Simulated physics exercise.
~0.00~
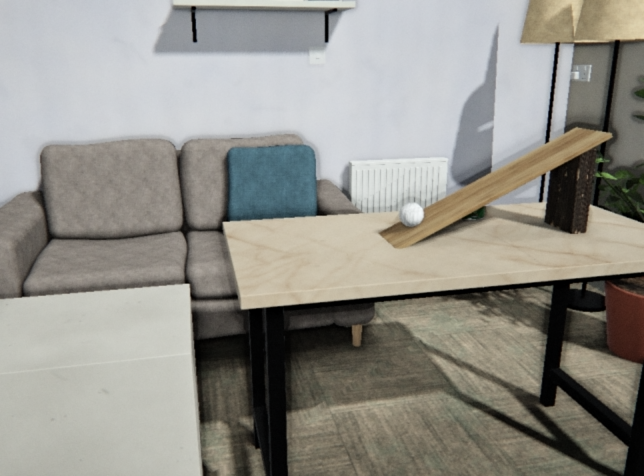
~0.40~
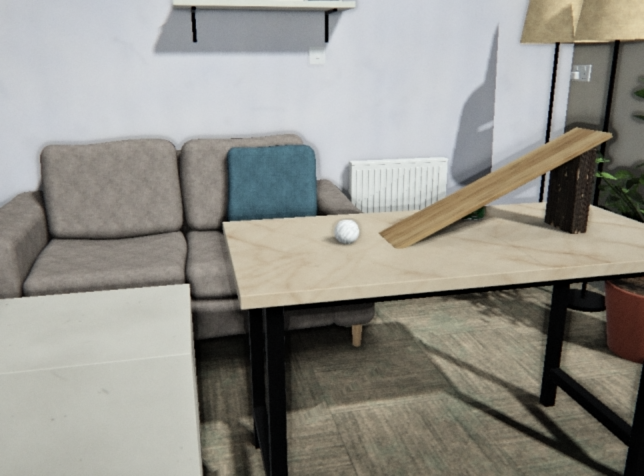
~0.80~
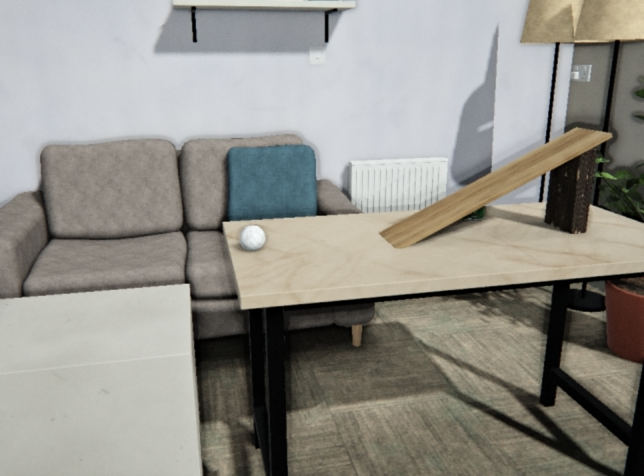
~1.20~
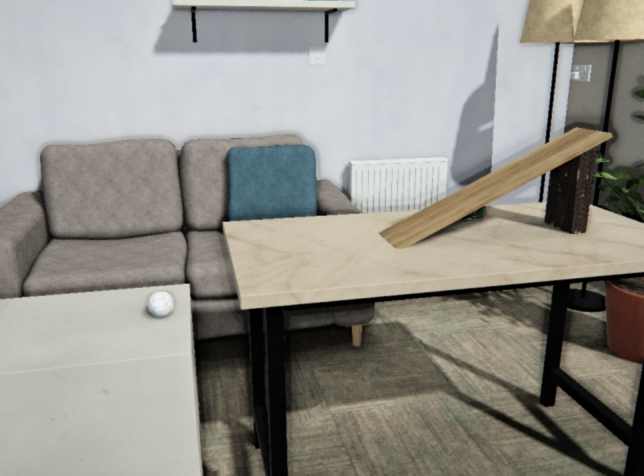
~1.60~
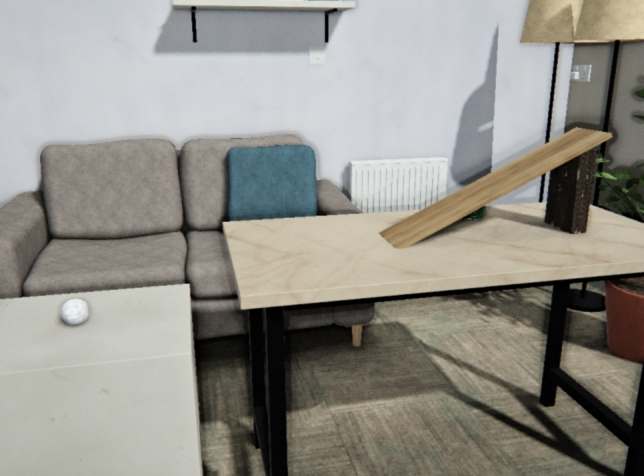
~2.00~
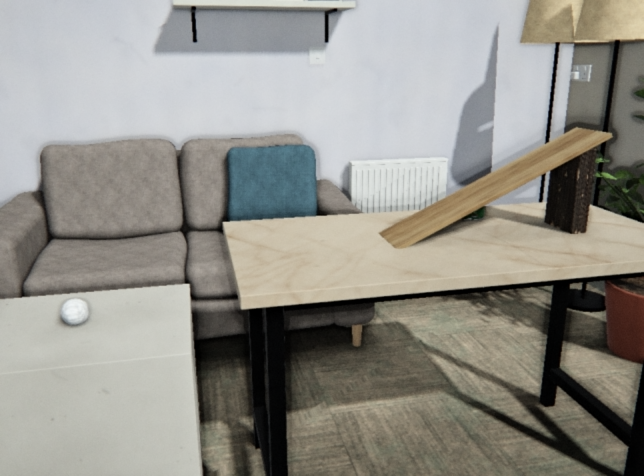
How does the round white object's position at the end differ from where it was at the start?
At the start it is on the table at the foot of the ramp. At the end it rests farther left and lower, on top of the pale cabinet across the gap.
